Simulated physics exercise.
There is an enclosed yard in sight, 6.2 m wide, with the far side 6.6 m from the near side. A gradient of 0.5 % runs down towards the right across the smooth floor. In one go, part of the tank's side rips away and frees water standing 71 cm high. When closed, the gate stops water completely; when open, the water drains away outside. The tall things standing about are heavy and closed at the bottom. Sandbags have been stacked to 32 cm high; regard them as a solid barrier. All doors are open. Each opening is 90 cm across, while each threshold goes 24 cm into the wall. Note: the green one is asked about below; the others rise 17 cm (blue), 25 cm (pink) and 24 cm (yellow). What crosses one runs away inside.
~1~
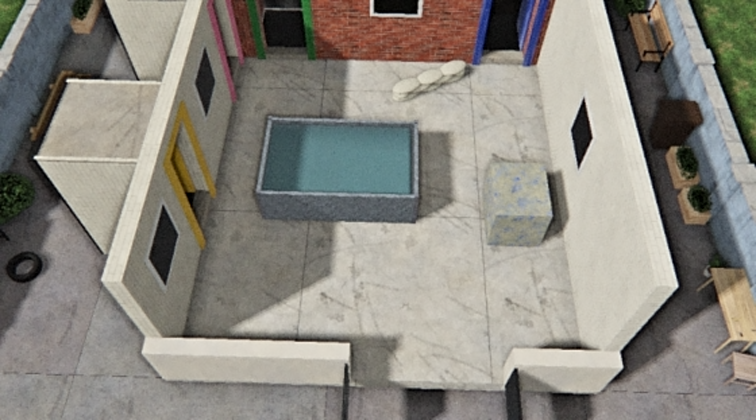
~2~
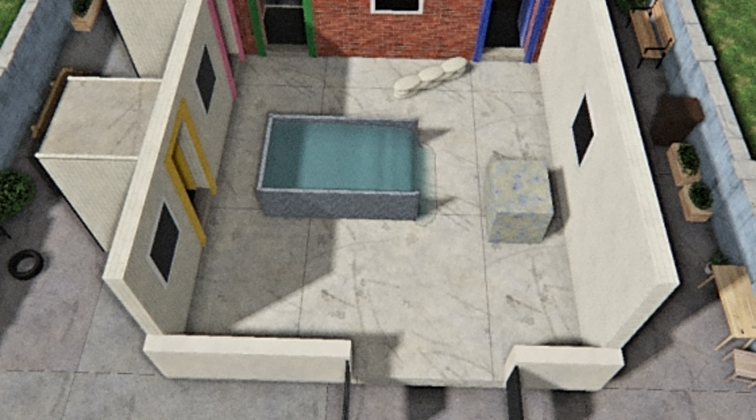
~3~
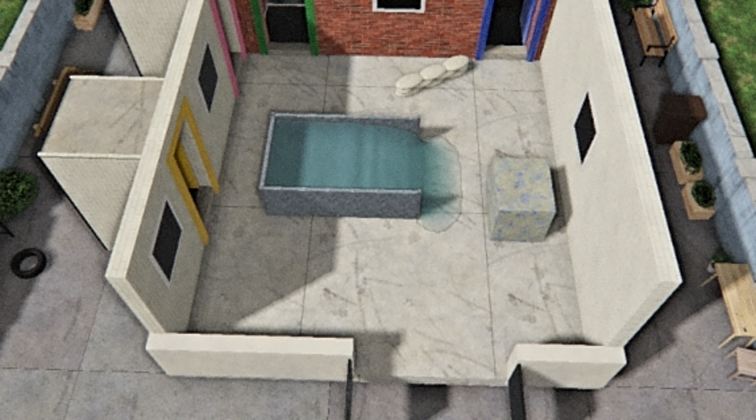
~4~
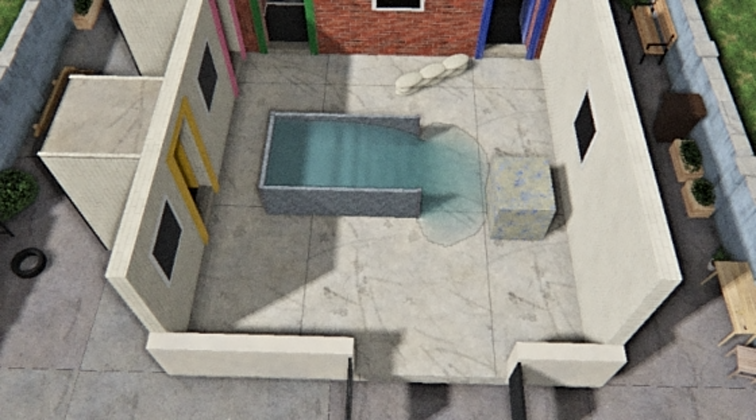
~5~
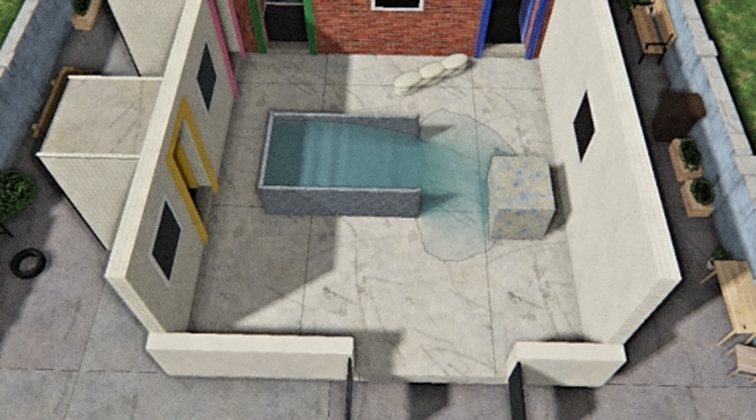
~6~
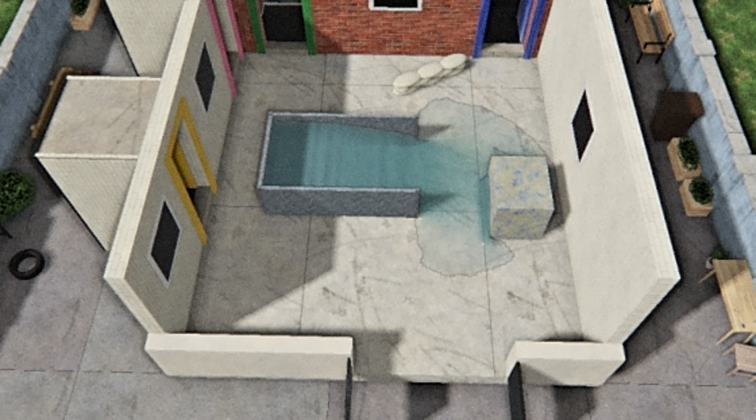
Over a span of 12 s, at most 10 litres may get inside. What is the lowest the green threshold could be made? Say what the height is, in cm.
Around 6.5 cm high.
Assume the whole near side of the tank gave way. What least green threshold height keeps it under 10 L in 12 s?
In that case about 12.0 cm.
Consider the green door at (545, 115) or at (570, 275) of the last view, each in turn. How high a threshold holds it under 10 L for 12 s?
In turn: About 27 cm, about 7.5 cm.
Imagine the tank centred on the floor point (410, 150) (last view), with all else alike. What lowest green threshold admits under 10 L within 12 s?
In that case about 9.5 cm.
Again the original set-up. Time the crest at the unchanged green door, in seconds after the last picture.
Near 8.0 seconds.
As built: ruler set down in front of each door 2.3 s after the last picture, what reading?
Depths in cm - blue: 33, pink: 0, green: 0, yellow: 0.
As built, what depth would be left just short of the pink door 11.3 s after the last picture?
Depth: Near 6.0 cm.
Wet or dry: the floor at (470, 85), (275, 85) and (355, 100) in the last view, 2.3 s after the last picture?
1: Awash; 2: Unwetted; 3: Unwetted.
Then, 0.7 s after the last picture water covers 25 % of the floor, deepest (46 cm) near (476, 195); it has not reached the green door.
Then, 2.3 s after the last picture water covers 45 % of the floor, deepest (40 cm) near (535, 62); it has not reached the green door.
Then, 11.3 s after the last picture water covers 95 % of the floor, deepest (10 cm) near (431, 60); 6 cm at the green door, 0 litres in over its 10 cm threshold.
At the green door as built, the water peaked near 10 cm, 7.9 s after the last picture.
Run again over the same 12 s with other heights there, 16 litres in over 5.5 cm, 4 litres over 7.5 cm. The limit of 10 litres is kept from about 6.5 cm up.
